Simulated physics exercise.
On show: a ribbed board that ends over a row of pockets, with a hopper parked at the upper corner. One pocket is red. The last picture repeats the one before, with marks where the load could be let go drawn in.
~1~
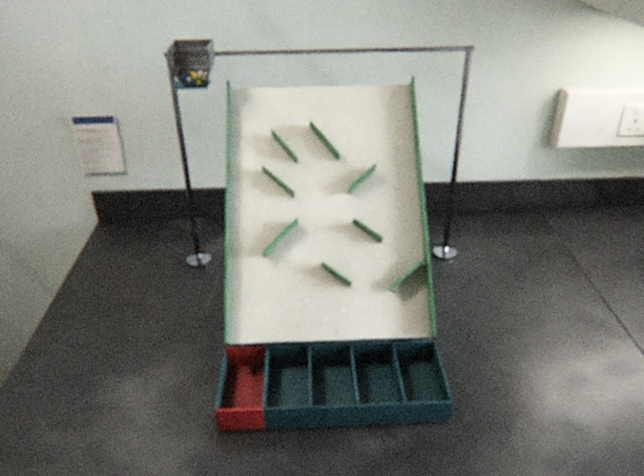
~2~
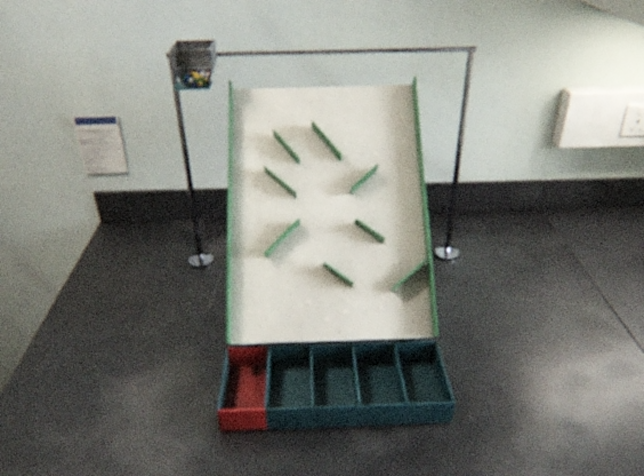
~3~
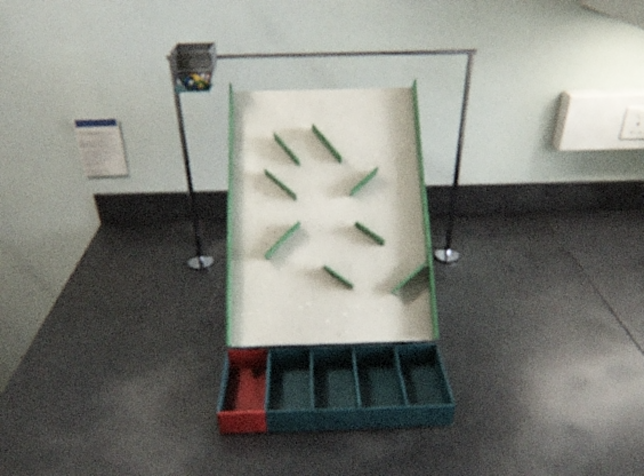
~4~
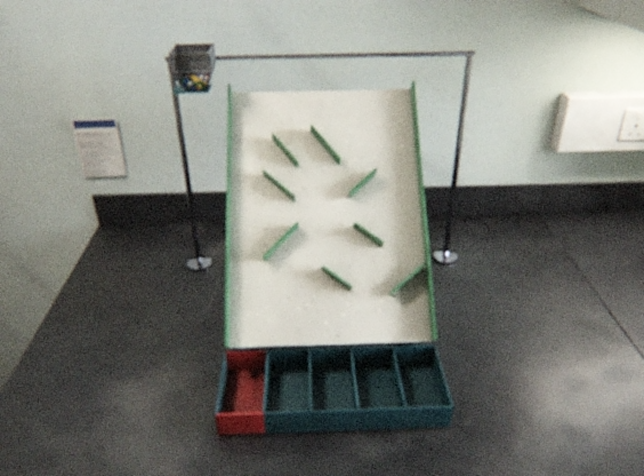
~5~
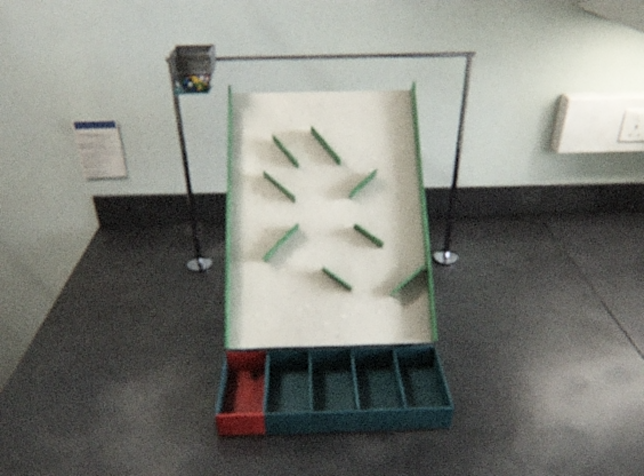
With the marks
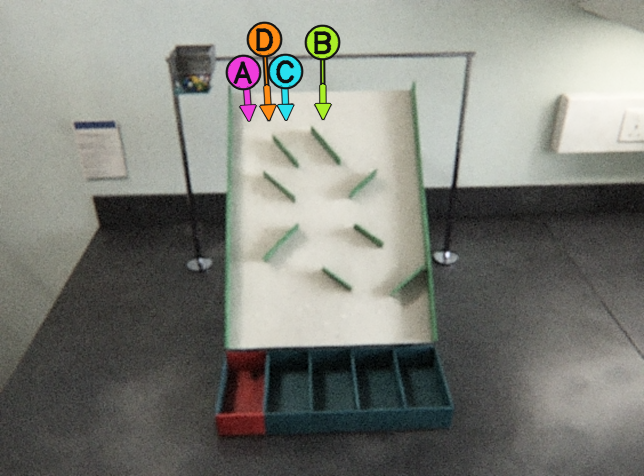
A white sloping board with green ribs stood above a row of pockets, the leftmost one red, while a small hopper of beads sat still at the upper left; nothing moved beyond a slight camera shake.
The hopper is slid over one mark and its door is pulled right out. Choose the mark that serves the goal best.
Best: A.
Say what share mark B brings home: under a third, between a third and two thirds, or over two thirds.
Under a third.
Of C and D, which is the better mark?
That is mark D.
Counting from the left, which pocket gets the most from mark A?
The first from the left.
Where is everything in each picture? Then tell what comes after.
The first picture shows hopper at (196, 79), round plastic beads, door shut.
The second picture shows ribs (274, 130) to (298, 158), (312, 121) to (342, 155), (264, 166) to (296, 193).
The third picture shows ribs (352, 191) to (378, 167), (264, 256) to (299, 221), (356, 221) to (385, 241).
The fourth picture shows ribs (323, 266) to (352, 287), (392, 292) to (425, 263).
The fifth picture shows red pocket at (241, 423), number 1 of 5 from the left.
On the marked copy, mark A meets the board at (248, 115); mark B meets the board at (323, 113); mark C meets the board at (285, 114); mark D meets the board at (268, 114).
Choosing A, about half in the red pocket, about a quarter in other pockets, about a quarter outside the box.
Choosing B, a small part in the red pocket, most in other pockets, a stray few outside the box.
Choosing C, a small part in the red pocket, most in other pockets, a small part outside the box.
Choosing D, about a third in the red pocket, about half in other pockets, a small part outside the box.
